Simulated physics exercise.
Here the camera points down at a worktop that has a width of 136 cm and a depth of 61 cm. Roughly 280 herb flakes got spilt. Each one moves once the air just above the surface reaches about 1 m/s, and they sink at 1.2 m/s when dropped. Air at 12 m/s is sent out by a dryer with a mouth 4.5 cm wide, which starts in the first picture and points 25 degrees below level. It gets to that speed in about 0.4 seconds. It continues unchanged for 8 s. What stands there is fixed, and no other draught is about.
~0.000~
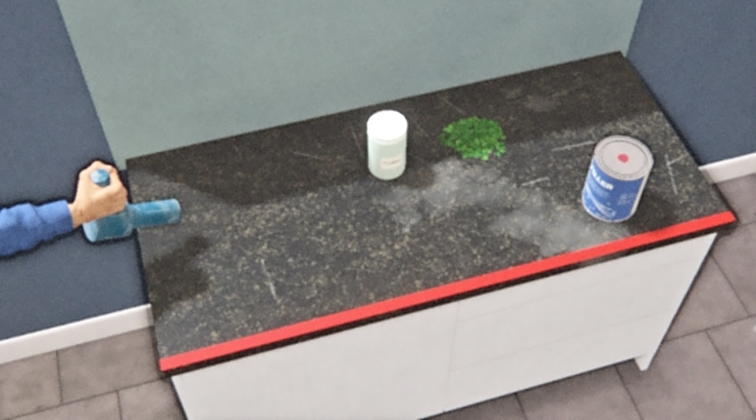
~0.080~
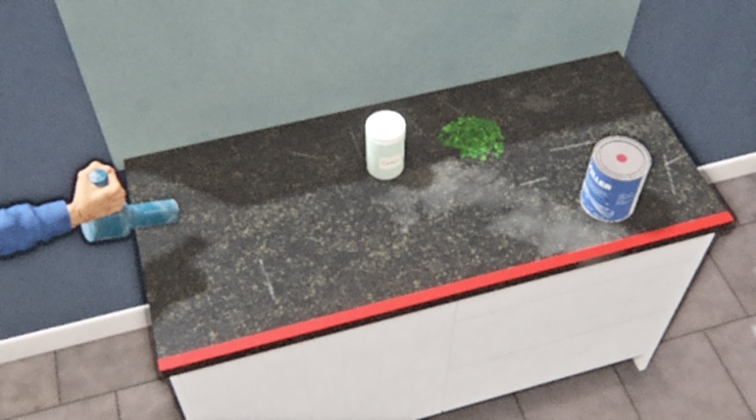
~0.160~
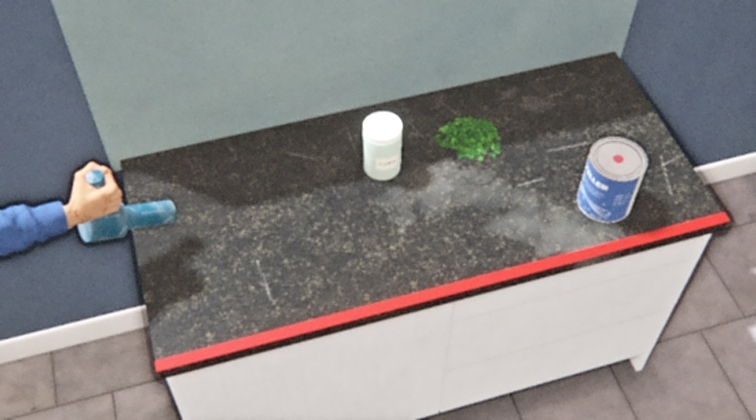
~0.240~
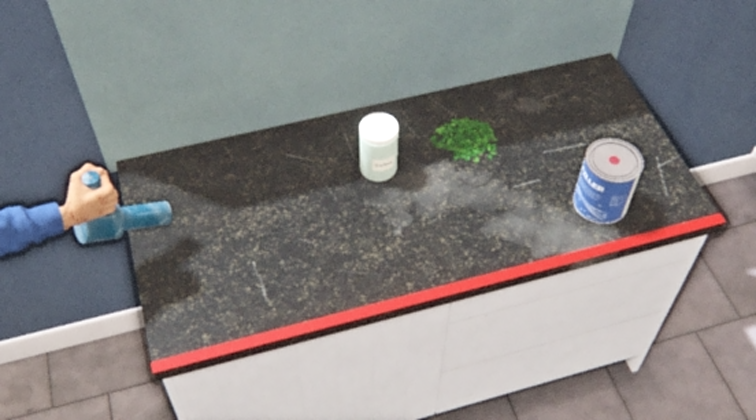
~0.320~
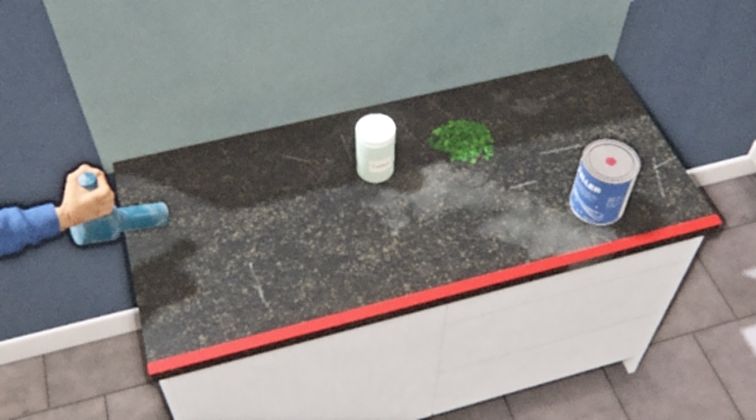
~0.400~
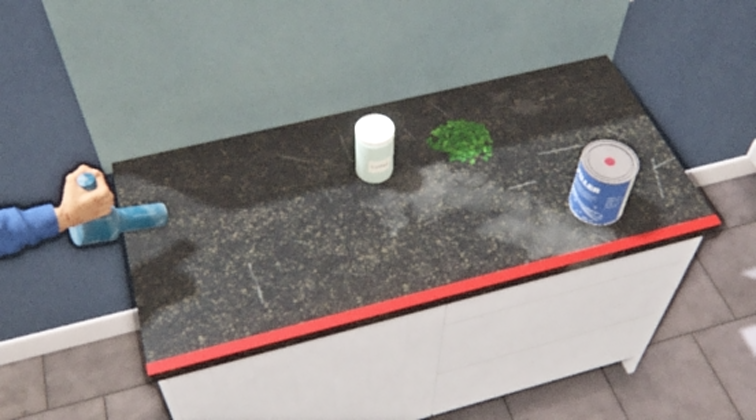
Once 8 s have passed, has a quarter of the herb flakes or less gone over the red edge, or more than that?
A quarter or less has gone.
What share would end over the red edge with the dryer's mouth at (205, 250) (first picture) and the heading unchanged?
Then the share would be close to 0 percent.
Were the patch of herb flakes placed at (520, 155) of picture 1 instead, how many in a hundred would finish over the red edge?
That comes to some 0 in a hundred.
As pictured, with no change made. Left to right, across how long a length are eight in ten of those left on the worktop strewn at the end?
The middle group spans some 20 cm.
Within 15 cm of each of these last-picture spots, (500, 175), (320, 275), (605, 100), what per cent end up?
15 %, 0 %, 2 %.
After 1.6 s, 88 % are on the move or not yet settled, 0 % are over the red edge; the middle of those still in play is near (473, 134).
After 2.6 s, 72 % are on the move or not yet settled, 0 % are over the red edge; the middle of those still in play is near (470, 133).
After 4.4 s, 53 % are on the move or not yet settled, 0 % are over the red edge; the middle of those still in play is near (470, 133).
After 8.0 s, at the end, 0 % are over the red edge; the middle of those still in play is near (466, 133).
